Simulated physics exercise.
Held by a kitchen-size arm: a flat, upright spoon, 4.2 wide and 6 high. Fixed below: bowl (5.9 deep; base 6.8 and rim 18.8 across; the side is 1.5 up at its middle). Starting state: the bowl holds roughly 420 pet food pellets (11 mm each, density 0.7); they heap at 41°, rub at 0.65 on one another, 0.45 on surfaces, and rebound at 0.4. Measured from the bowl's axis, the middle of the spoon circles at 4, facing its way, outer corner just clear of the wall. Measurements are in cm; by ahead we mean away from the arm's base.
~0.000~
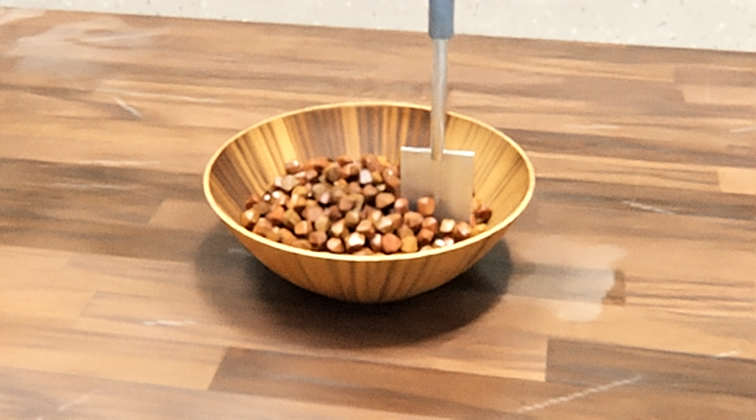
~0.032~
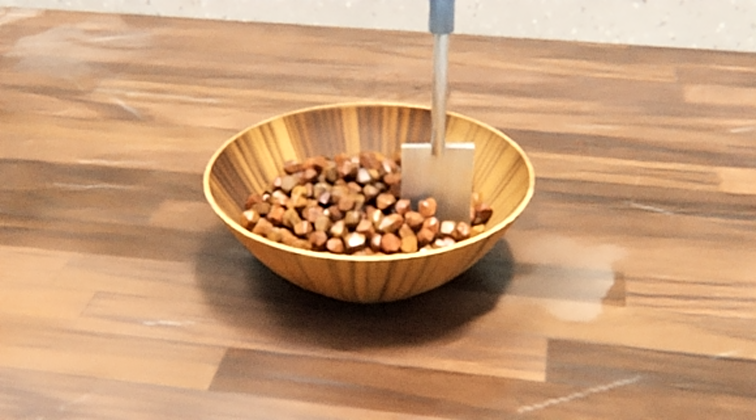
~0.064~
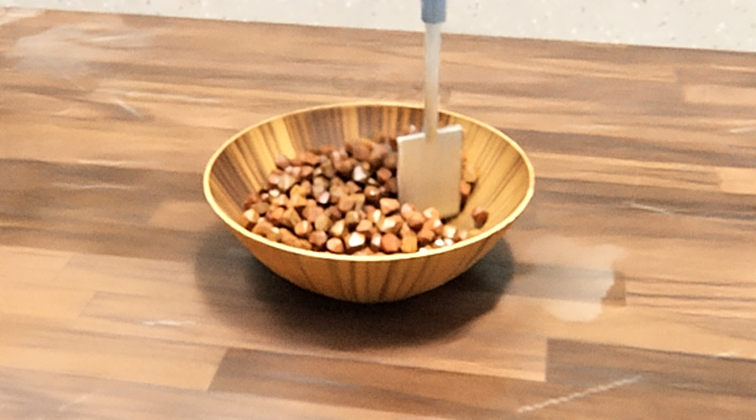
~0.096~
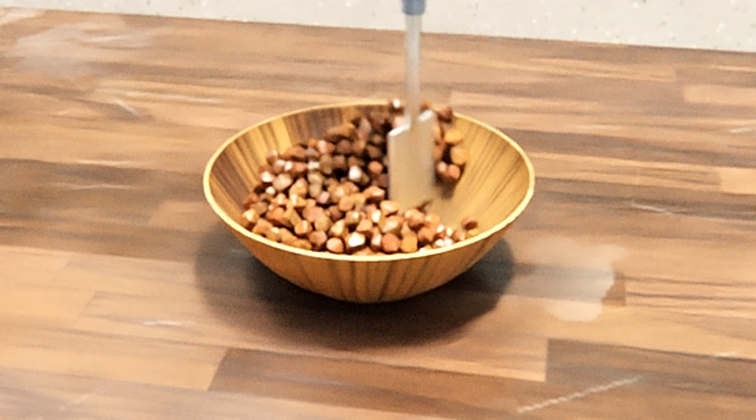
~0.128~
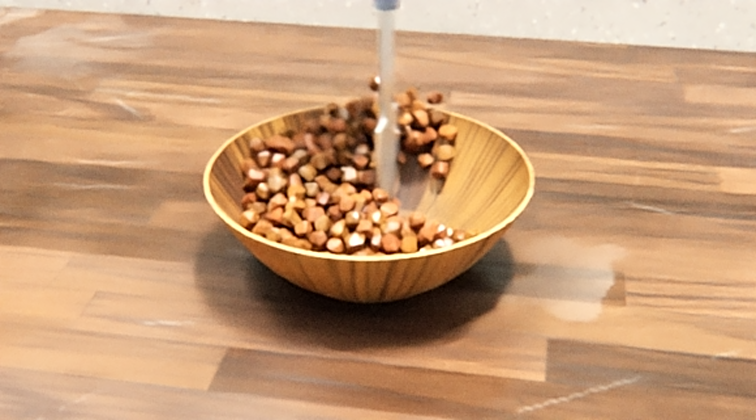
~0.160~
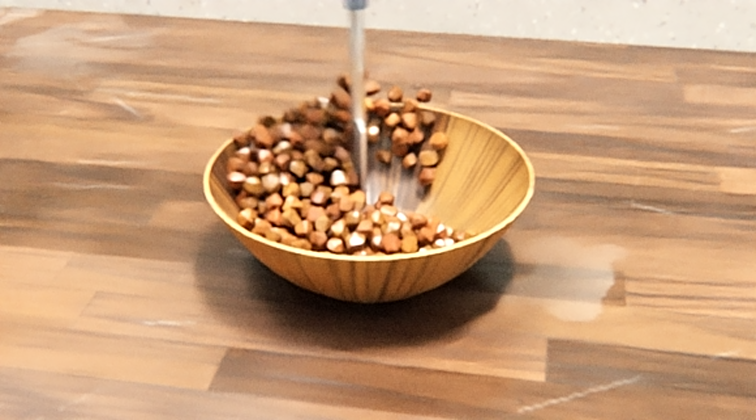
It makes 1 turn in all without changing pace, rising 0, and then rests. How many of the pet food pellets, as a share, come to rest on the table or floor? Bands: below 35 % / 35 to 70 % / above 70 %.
Below 35 %.
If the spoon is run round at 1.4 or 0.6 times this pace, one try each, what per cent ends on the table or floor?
45 % and 15 %.
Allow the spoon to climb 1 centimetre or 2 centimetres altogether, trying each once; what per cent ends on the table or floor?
Close to 25 and 20 percent, in that order.
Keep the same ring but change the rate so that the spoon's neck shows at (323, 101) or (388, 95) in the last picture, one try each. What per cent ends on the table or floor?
Near 45 in a hundred for the first and near 20 in a hundred for the second.
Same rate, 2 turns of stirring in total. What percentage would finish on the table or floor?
It would be around 45 per cent.
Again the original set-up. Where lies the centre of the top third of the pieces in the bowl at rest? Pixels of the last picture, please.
Looks like roughly (453, 181) to me.
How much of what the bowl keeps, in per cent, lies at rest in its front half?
I'd say around 40 per cent.
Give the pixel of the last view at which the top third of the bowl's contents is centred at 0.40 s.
Centre, approx.: (429, 223).
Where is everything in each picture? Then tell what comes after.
In the first picture, spoon neck at (438, 127), 0° round; upper third of the load around (358, 204), from x 250 to 485, top at y 160; 415 in the bowl.
In the second picture, spoon neck at (439, 122), 10° round; upper third of the load around (359, 200), from x 250 to 485, top at y 160.
In the third picture, spoon neck at (431, 110), 35° round; upper third of the load around (360, 177), from x 250 to 480, top at y 135.
In the fourth picture, spoon neck at (412, 100), 60° round; upper third of the load around (354, 167), from x 250 to 475, top at y 105.
In the fifth picture, spoon neck at (386, 94), 86° round; upper third of the load around (340, 153), from x 250 to 470, top at y 85.
In the sixth picture, spoon neck at (357, 94), 111° round; upper third of the load around (315, 148), from x 235 to 470, top at y 75; 412 in the bowl, 3 in flight or on the tool.
After 0.28 s, 204° round, highest piece 9 above the table; 380 in the bowl, 6 on the table or floor, 29 in flight or on the tool.
After 0.40 s, 297° round, highest piece 9 above the table; 337 in the bowl, 52 on the table or floor, 26 in flight or on the tool.
After 0.65 s, 0° round, highest piece 7 above the table; 303 in the bowl, 111 on the table or floor, 1 in flight or on the tool.
After 1.35 s, 0° round, highest piece 7 above the table; 303 in the bowl, 112 on the table or floor.
At rest, 303 in the bowl, 112 on the table or floor. That is 27 % on the table or floor.
